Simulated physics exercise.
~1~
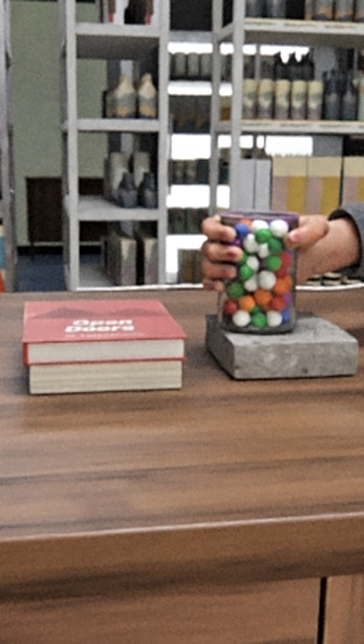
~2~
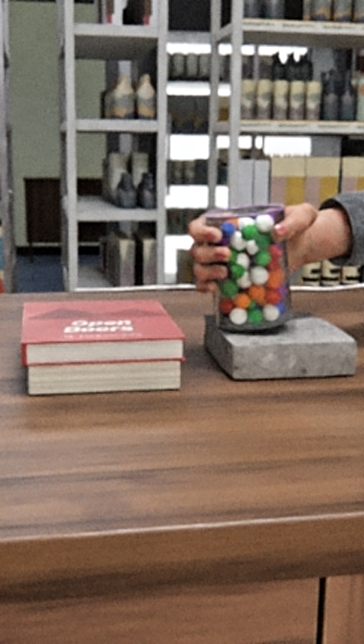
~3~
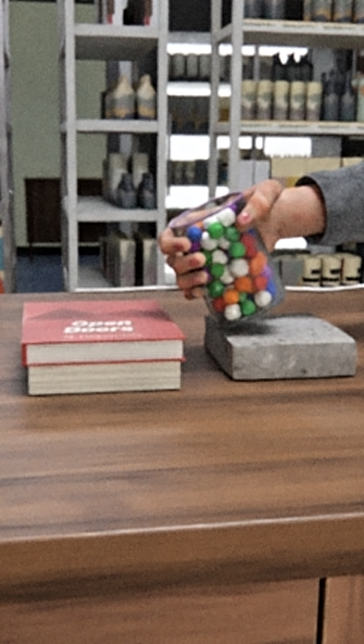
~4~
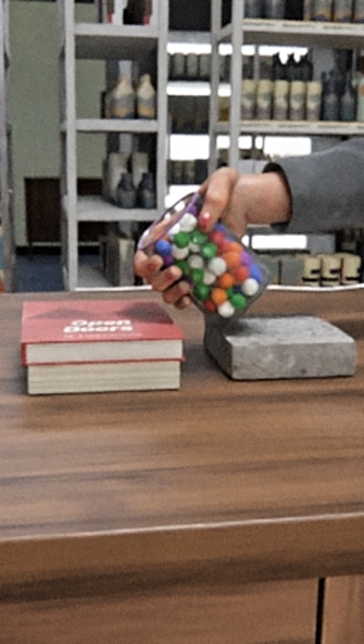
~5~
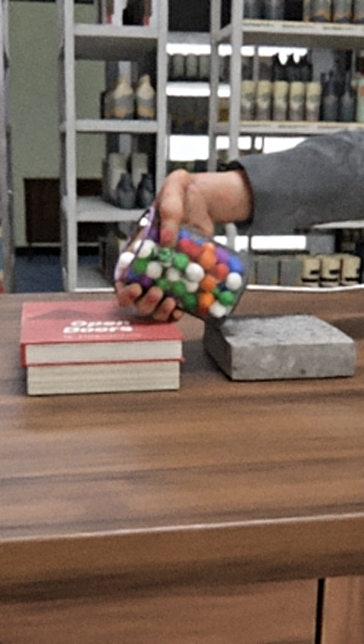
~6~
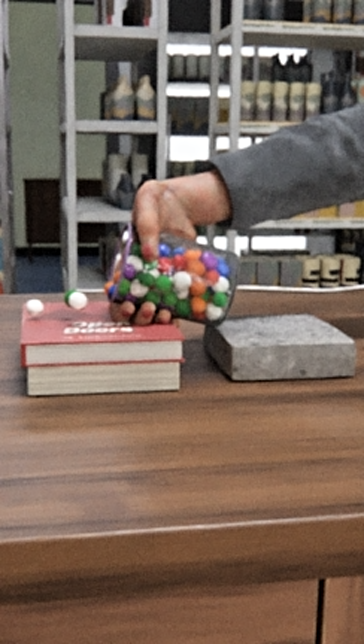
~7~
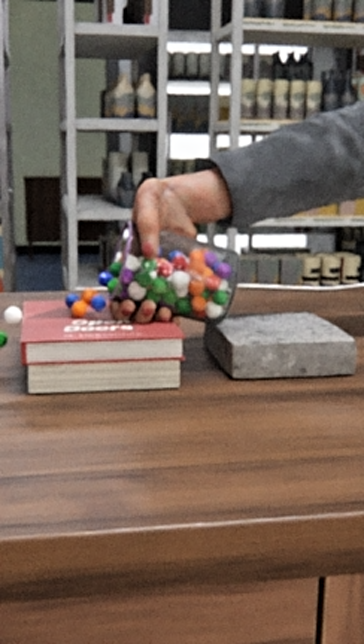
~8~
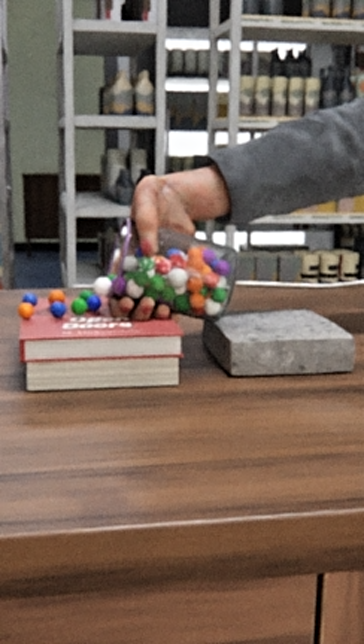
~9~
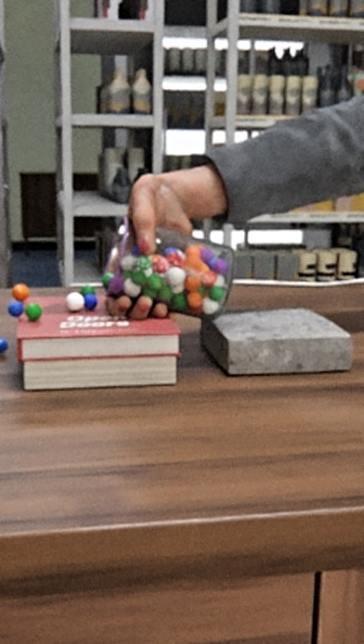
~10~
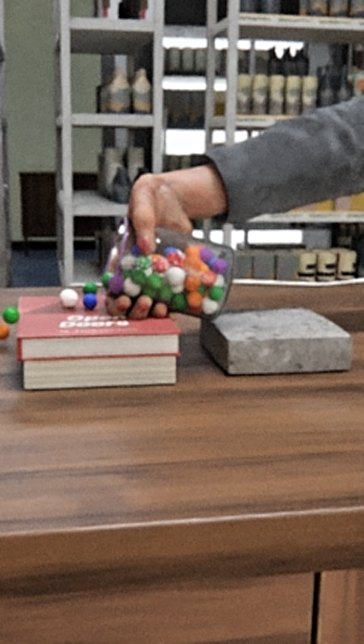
A clear glass of colourful gumballs is lifted off a grey block by a hand, moved left and tipped onto its side against a stack of red books, where several gumballs roll out across the top cover while most stay inside the still-held glass.
